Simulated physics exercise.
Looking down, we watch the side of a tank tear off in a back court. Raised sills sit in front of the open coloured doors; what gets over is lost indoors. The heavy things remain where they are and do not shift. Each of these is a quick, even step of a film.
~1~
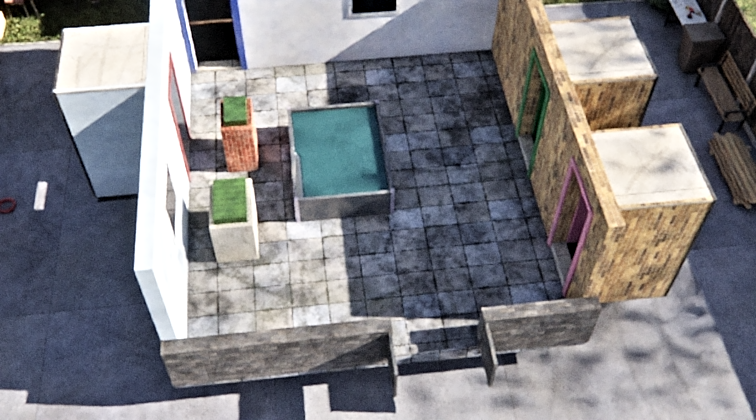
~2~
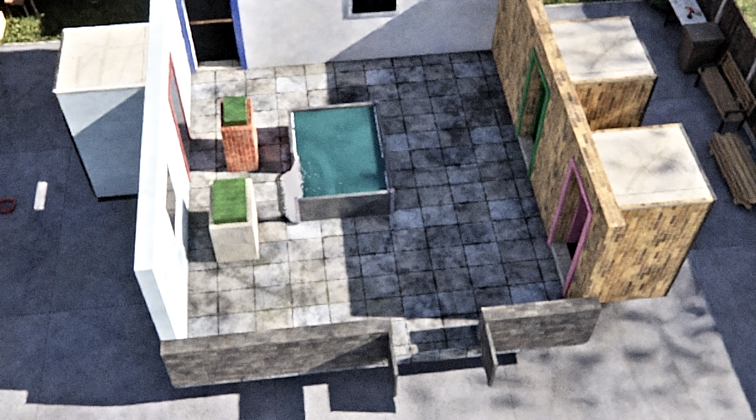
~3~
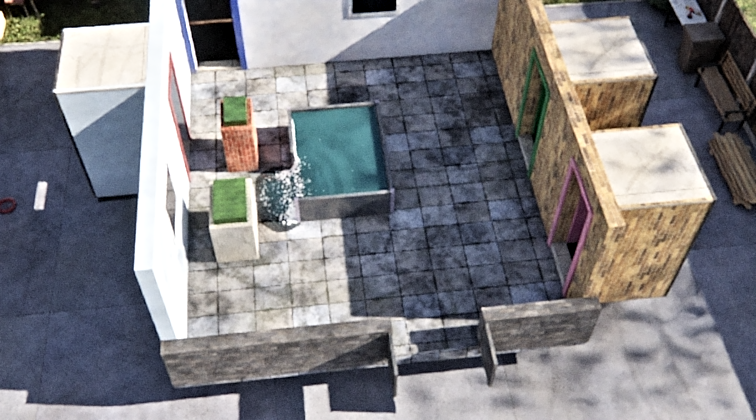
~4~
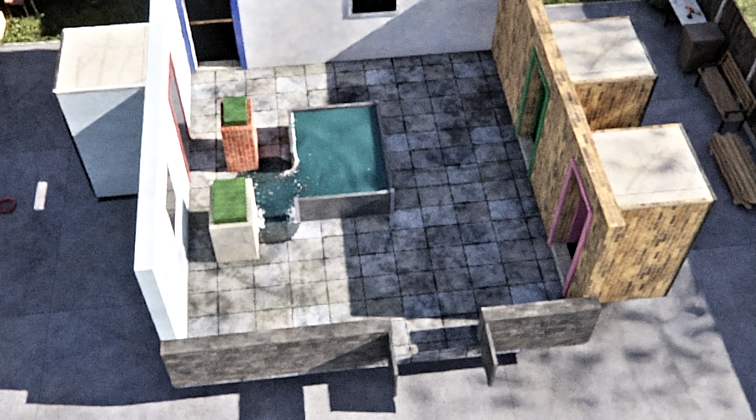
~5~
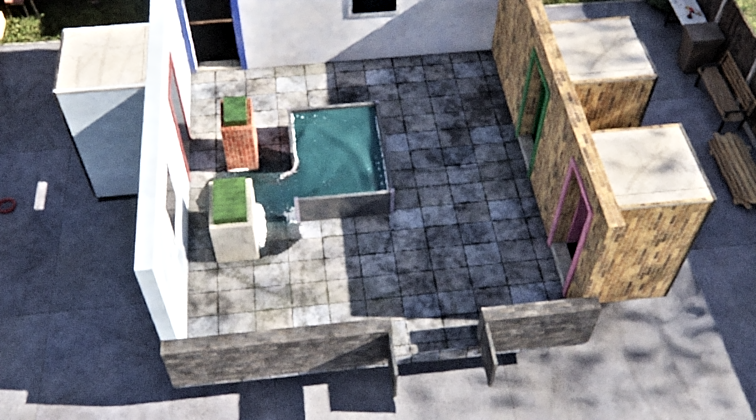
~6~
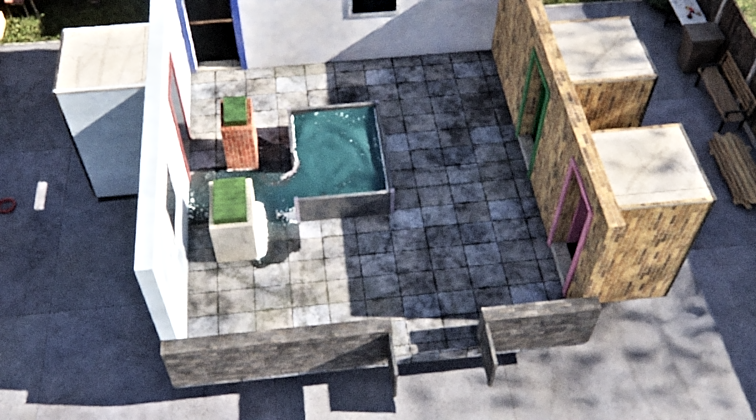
Water bursting from the left side of a tank in a tiled courtyard, spreading left between two grass-topped blocks.
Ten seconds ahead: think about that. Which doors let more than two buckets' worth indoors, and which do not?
The pink door does not; the green door does not; the red door lets more through; the blue door lets more through.
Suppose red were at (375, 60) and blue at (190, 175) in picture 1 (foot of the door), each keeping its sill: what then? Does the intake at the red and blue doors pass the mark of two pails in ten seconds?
The red door falls short, while the blue door exceeds it.
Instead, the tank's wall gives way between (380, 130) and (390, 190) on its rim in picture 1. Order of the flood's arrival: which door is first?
My answer is the green door.
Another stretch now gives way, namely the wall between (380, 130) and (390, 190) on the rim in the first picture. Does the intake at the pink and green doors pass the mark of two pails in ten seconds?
The pink door falls short and the green door exceeds the limit.
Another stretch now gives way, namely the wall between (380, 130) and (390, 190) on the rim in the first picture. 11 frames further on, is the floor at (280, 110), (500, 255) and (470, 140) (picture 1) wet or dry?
Untouched, submerged, submerged.
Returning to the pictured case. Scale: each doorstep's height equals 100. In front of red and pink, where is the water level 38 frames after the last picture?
I'd say around 190 and 20 in a hundred.
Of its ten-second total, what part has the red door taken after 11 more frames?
20 %.
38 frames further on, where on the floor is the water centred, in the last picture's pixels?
Roughly at (301, 215).
A moment on, water covers 15 % of the floor; the pink door not reached, the green door not reached, the red door under two buckets in, the blue door not reached.
Next, water covers 30 % of the floor; the pink door not reached, the green door not reached, the red door over two buckets in, the blue door not reached.
Then, water covers 40 % of the floor; the pink door not reached, the green door not reached, the red door over two buckets in, the blue door over two buckets in.
Later, water covers 60 % of the floor; the pink door wet at the sill, nothing in, the green door not reached, the red door far over two buckets in, the blue door over two buckets in.
In the end, water covers 85 % of the floor; the pink door wet at the sill, nothing in, the green door wet at the sill, nothing in, the red door far over two buckets in, the blue door over two buckets in.
